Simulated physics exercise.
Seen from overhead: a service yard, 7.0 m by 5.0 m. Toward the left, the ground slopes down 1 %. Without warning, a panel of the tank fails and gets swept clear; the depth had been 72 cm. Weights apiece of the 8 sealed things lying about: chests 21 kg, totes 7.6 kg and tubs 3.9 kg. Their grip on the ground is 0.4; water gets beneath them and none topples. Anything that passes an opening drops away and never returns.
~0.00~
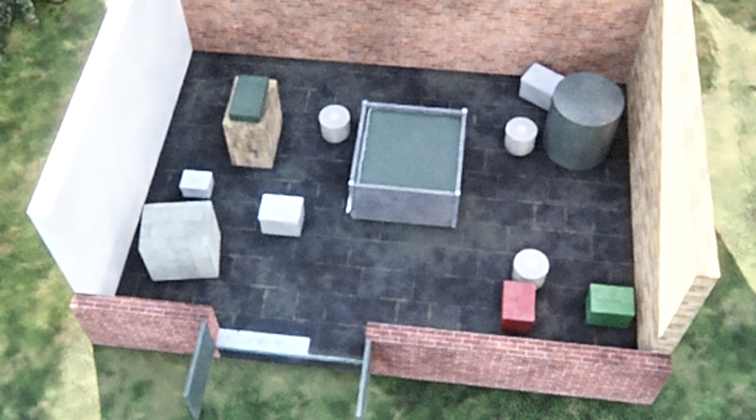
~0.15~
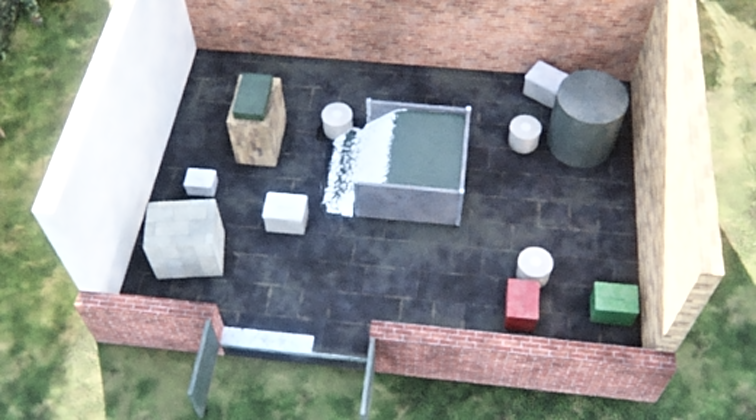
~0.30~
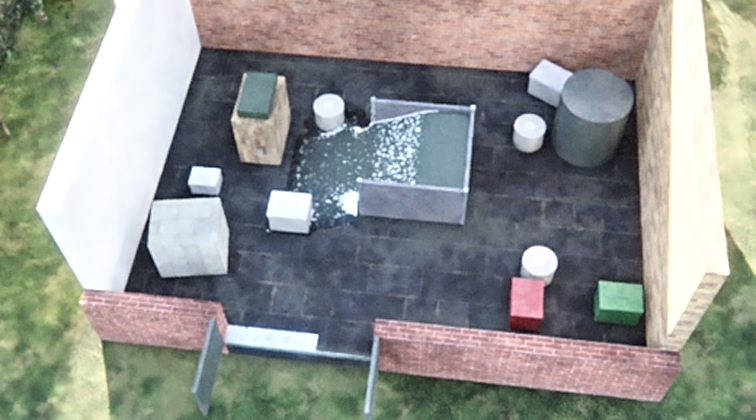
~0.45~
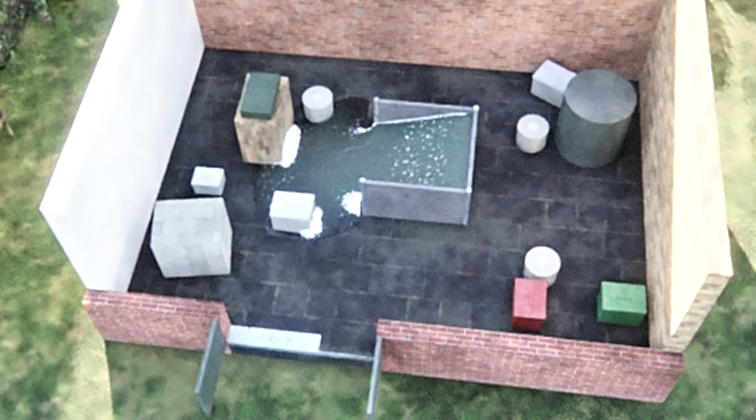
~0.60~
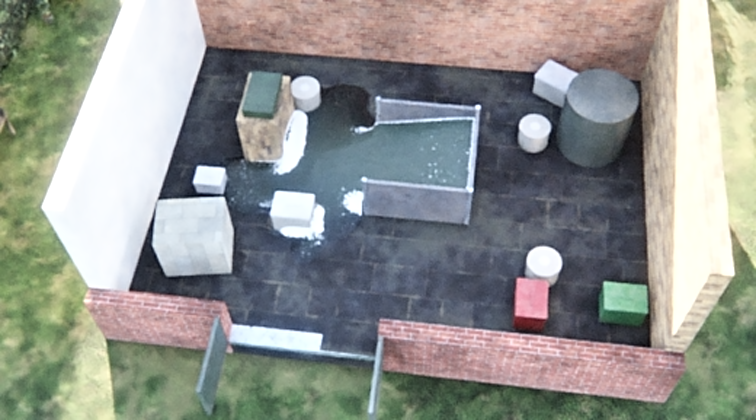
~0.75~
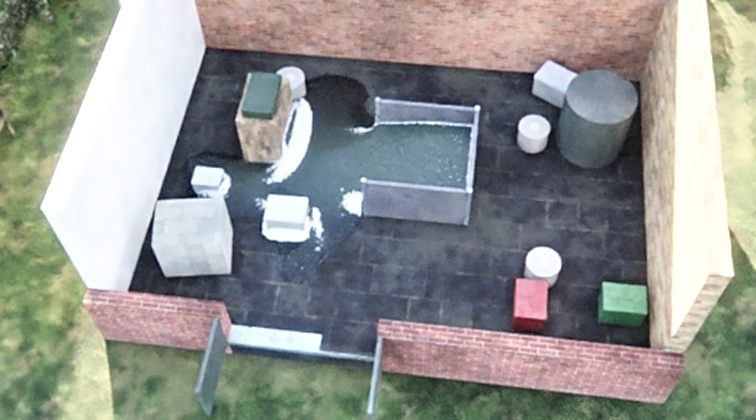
At first, a square tank of water stands among boxes and white tubs in a walled yard. Its left side gives way and water gushes out, spreading leftward across the dark floor, pushing a white tub along and foaming around nearby boxes, while the red and green chests stay put.
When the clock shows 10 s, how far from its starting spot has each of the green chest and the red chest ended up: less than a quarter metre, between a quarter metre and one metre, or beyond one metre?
My prediction: My guess is the green chest remains near its start, my guess is the red chest remains near its start.
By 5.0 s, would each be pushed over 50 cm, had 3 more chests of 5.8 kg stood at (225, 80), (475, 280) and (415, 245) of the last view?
First outside the limit, then inside the limit, then inside the limit.
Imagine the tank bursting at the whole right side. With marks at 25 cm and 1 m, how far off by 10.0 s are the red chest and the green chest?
With that failure, the red chest covers a big distance, and the green chest covers a big distance.
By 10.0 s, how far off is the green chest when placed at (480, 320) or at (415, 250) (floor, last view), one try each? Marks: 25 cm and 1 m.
Nearly still; nearly still.
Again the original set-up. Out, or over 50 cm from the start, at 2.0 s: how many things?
By my tally, 2.
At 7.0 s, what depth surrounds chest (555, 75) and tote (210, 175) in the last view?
Around 5 cm and 8 cm.
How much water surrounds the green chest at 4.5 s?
I'd put it at about 0 cm.
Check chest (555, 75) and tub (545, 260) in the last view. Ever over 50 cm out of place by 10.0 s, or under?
In that order: Less, less.
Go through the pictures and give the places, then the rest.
The first frame shows the green chest at (613, 300), on the bottom; the red chest at (519, 301) rests on the ground; 2.0 m2 under water; 0 of 8 have shifted.
The second frame shows the green chest at (617, 297), on the bottom; the red chest at (524, 299) rests on the ground; water covers 2.7 m2; 0 of 8 have shifted.
The third frame shows the green chest at (621, 297), on the bottom; the red chest at (528, 298) rests on the ground; water covers 3.8 m2; 1 of 8 have shifted.
The fourth frame shows the green chest at (625, 297), on the bottom; the red chest at (531, 298), on the bottom; water covers 4.9 m2; 1 of 8 have shifted.
The fifth frame shows the green chest at (626, 297) rests on the ground; the red chest at (532, 298) rests on the ground; water covers 6.0 m2; 1 of 8 have shifted.
The sixth frame shows the green chest at (625, 298) rests on the ground; the red chest at (532, 299), on the bottom; water covers 7.3 m2; 2 of 8 have shifted.
After 2.0 s the green chest is near (625, 298), 0.0 m from its start, aground; the red chest is near (532, 299), 0.0 m from its start, aground; 0 of 8 are out; 2 afloat.
After 4.5 s the green chest is near (625, 298), 0.0 m from its start, aground; the red chest is near (532, 299), 0.0 m from its start, aground; 0 of 8 are out; 2 afloat.
After 7.0 s the green chest is near (625, 298), 0.0 m from its start, aground; the red chest is near (532, 299), 0.0 m from its start, aground; 0 of 8 are out; 2 afloat.
After 10.0 s the green chest is near (625, 298), 0.0 m from its start, aground; the red chest is near (532, 299), 0.0 m from its start, aground; 0 of 8 are out; 2 afloat.
